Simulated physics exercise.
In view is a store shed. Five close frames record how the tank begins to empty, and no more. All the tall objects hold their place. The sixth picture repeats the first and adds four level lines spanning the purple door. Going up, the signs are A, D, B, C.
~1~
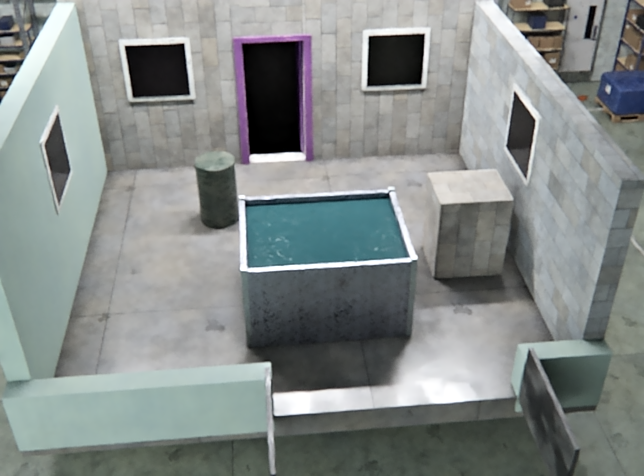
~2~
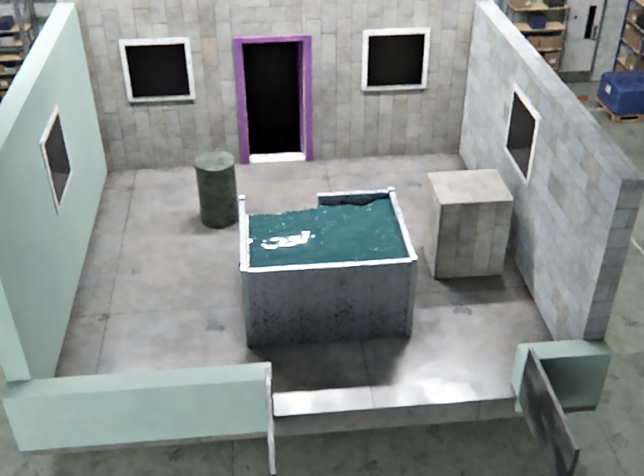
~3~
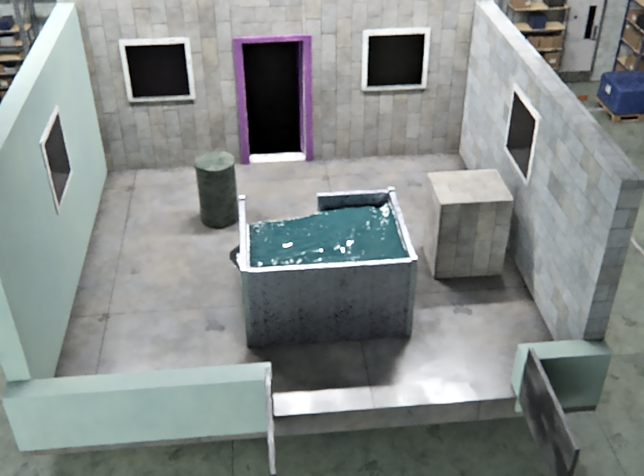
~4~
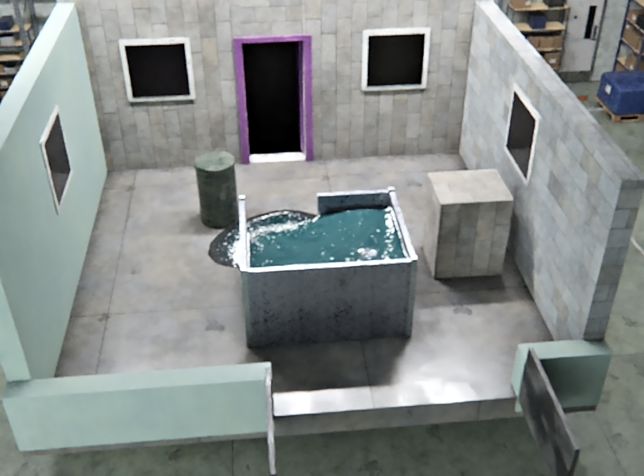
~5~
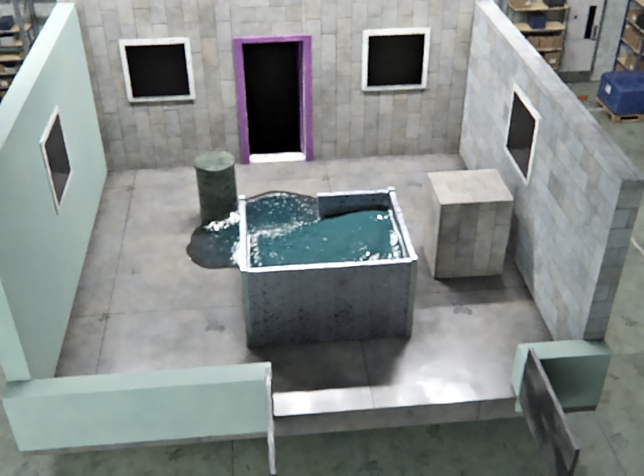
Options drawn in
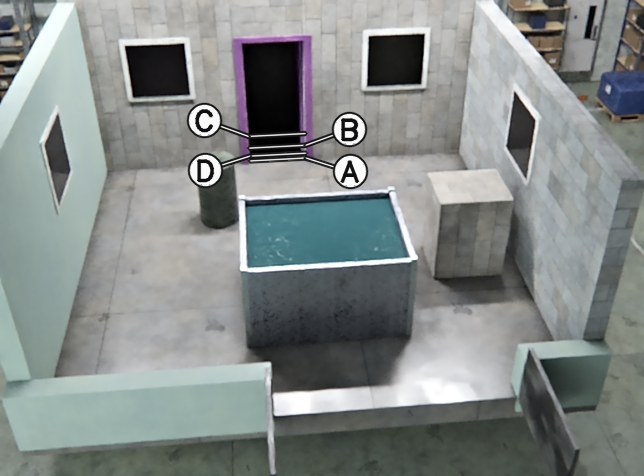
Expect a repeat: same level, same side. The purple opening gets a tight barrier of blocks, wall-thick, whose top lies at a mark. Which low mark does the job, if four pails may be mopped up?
Line C.
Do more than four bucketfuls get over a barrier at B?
Yes.
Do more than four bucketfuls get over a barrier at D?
Yes, that goes wrong.
In white, A at (278, 159); B at (277, 146); C at (277, 134); D at (277, 154); from the bottom up A, D, B, C.
Choosing A, dozens of bucketfuls pour in.
Choosing B, about 13 bucketfuls get in.
Choosing C, a splash gets over, under a bucket.
Choosing D, dozens of bucketfuls pour in.
